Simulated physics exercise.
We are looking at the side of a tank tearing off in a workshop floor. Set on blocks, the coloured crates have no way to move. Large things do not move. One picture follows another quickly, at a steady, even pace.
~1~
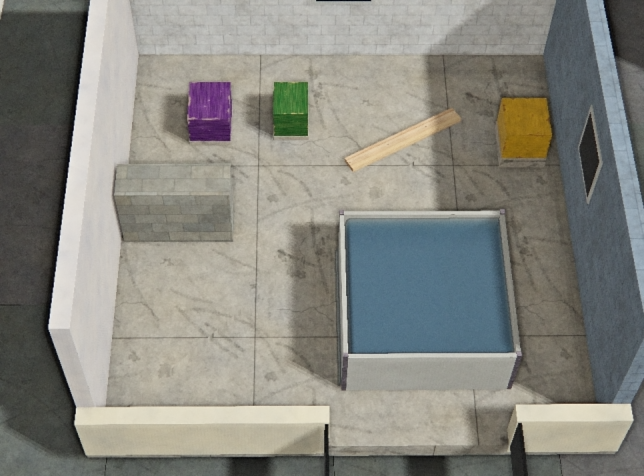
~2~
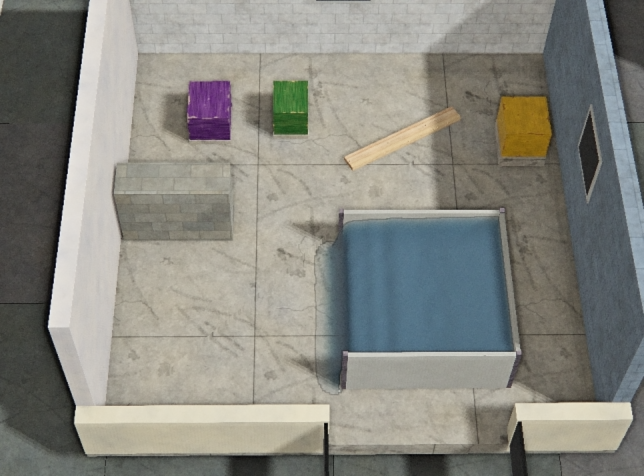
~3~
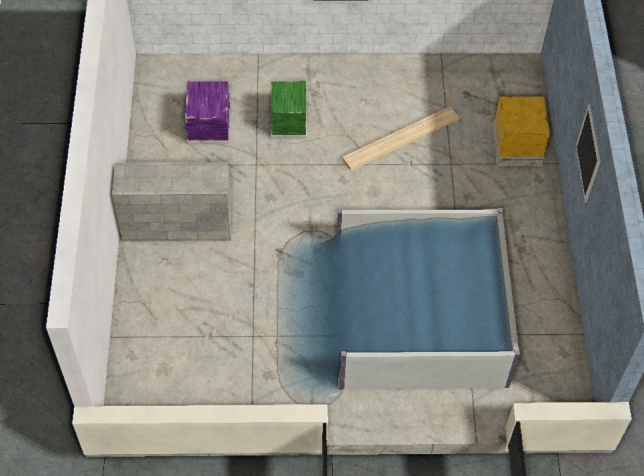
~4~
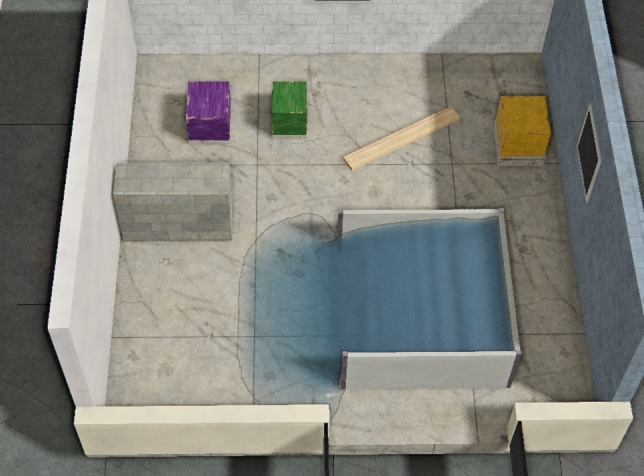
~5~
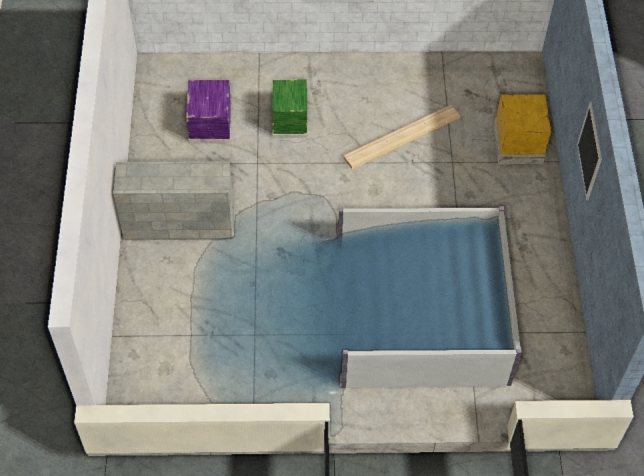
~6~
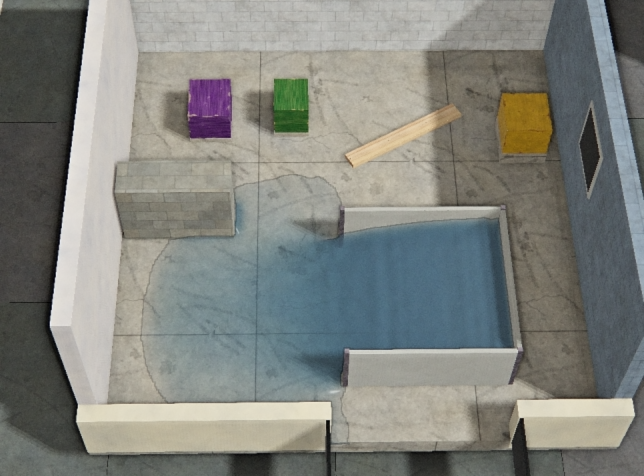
An open tank loses its left side, and blue water spreads left across the workshop floor.
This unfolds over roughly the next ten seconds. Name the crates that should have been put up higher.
Outcome: Purple crate: Reached by water. Green crate: Reached by water. Yellow crate: Kept safe.
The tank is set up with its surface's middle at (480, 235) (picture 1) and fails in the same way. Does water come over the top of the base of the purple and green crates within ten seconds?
Result - purple crate gets flooded, green crate gets flooded.
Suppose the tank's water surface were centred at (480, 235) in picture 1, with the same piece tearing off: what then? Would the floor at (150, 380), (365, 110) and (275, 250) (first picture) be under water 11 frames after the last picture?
Submerged, untouched, submerged.
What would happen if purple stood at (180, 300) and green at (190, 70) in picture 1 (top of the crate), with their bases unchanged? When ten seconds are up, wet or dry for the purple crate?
Well, the purple one goes wet in the end.
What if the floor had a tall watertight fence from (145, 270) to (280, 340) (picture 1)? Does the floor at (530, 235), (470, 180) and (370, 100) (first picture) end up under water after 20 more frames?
One by one: Spared, spared, soaked.
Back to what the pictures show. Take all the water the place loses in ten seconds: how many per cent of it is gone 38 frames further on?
My figure is about 60 in a hundred.
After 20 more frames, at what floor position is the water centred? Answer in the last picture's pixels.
My pick is pixel (252, 303).
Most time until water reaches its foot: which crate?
The yellow crate, I reckon.
A moment on, water covers 35 % of the floor; the purple crate water round its plinth, the green crate water round its plinth, the yellow crate not reached.
Next, water covers 40 % of the floor; the purple crate water round its plinth, the green crate water round its plinth, the yellow crate not reached.
Then, water covers 50 % of the floor; the purple crate water round its plinth, the green crate water round its plinth, the yellow crate not reached.
Later, water covers 90 % of the floor; the purple crate water round its plinth, the green crate water round its plinth, the yellow crate water round its plinth.
In the end, water covers 95 % of the floor; the purple crate was topped, the green crate was topped, the yellow crate stayed above the water.
